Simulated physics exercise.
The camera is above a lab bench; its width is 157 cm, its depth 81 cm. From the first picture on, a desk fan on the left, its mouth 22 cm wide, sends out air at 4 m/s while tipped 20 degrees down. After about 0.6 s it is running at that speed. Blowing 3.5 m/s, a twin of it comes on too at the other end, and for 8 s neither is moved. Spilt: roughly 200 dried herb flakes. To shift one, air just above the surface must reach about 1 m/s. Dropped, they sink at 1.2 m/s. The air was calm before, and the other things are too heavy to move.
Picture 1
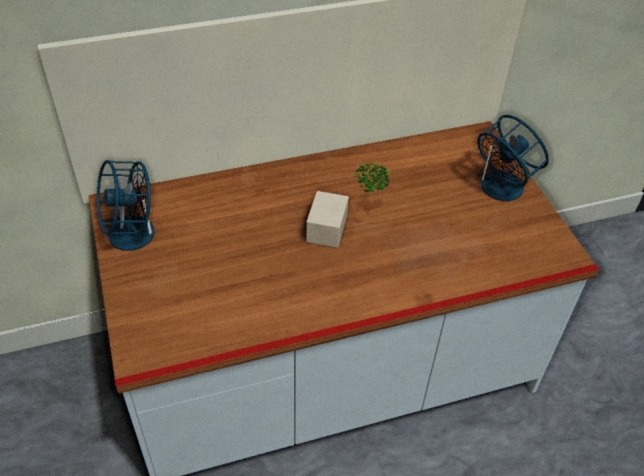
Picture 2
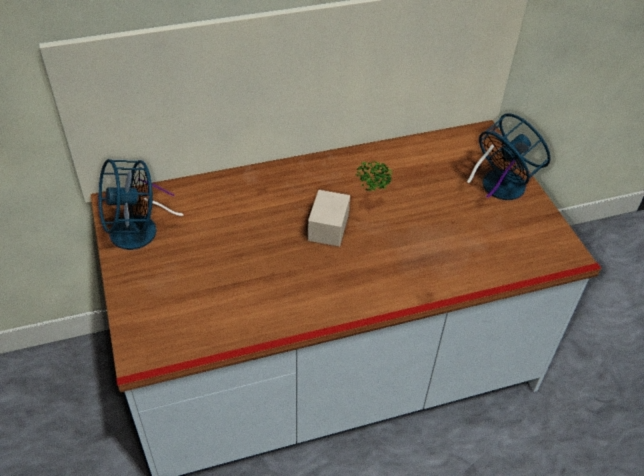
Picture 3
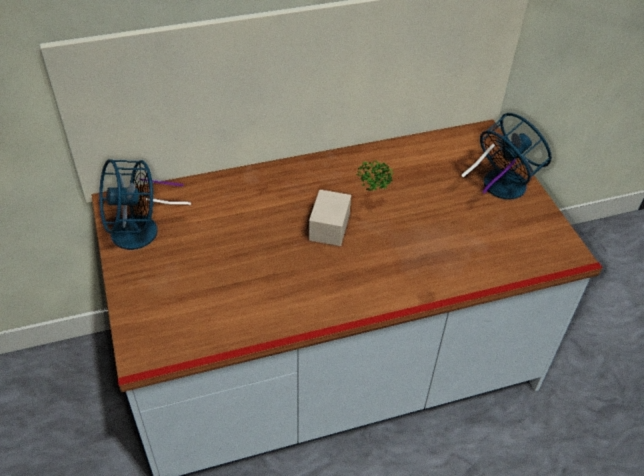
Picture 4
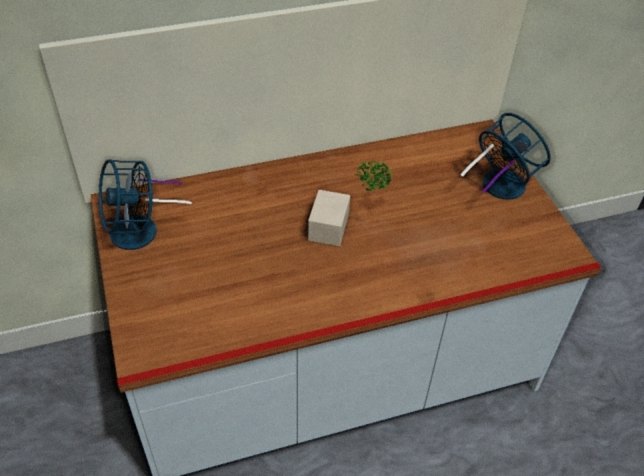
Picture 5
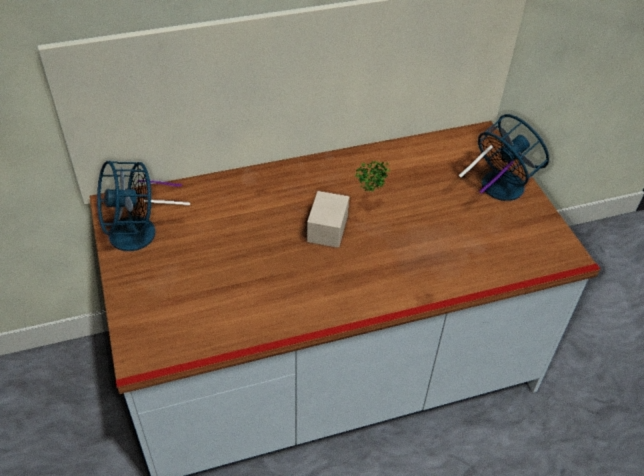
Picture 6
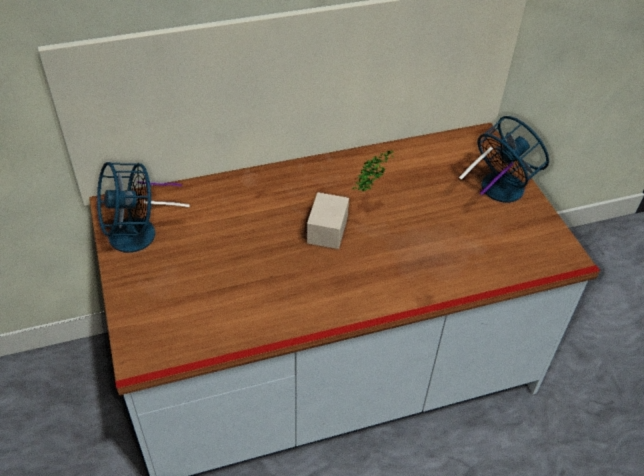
The footage shows two blue desk fans at opposite ends of a wooden bench, their ribbons lifting and streaming inward, while a pile of green flakes beside a pale block first lies still, then shifts and stretches toward the back right.
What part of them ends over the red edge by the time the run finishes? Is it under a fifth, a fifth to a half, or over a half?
It is under a fifth.
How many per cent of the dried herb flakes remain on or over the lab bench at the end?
My guess is near 0 per cent.
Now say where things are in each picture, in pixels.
In the first picture, the middle of the dried herb flakes is near (373, 177), none has stirred yet, the mouth of the desk fan is at (123, 198) and that of the second one at (512, 151).
In the second picture, the middle of the dried herb flakes is near (377, 175), none has stirred yet and the red edge is centred on (378, 323).
In the third picture, the middle of the dried herb flakes is near (378, 175), none has stirred yet and the top of a block is at (331, 207).
In the fourth picture, the middle of the dried herb flakes is near (377, 175) and none has stirred yet.
In the fifth picture, the middle of the dried herb flakes is near (372, 177), the farthest in sight from the desk fan is at (387, 164) and about 15 % have left their places.
In the sixth picture, the middle of the dried herb flakes is near (369, 174), the farthest in sight from the desk fan is at (392, 152) and about 70 % have left their places.
Then, 0.8 s after the last picture, 4 % are still on the top, 0 % are over the red edge.
Then, 1.8 s after the last picture, 0 % are still on the top, 0 % are over the red edge.
Then, 3.6 s after the last picture, 0 % are still on the top, 0 % are over the red edge.
Then, 7.2 s after the last picture, at the end, 0 % are over the red edge.
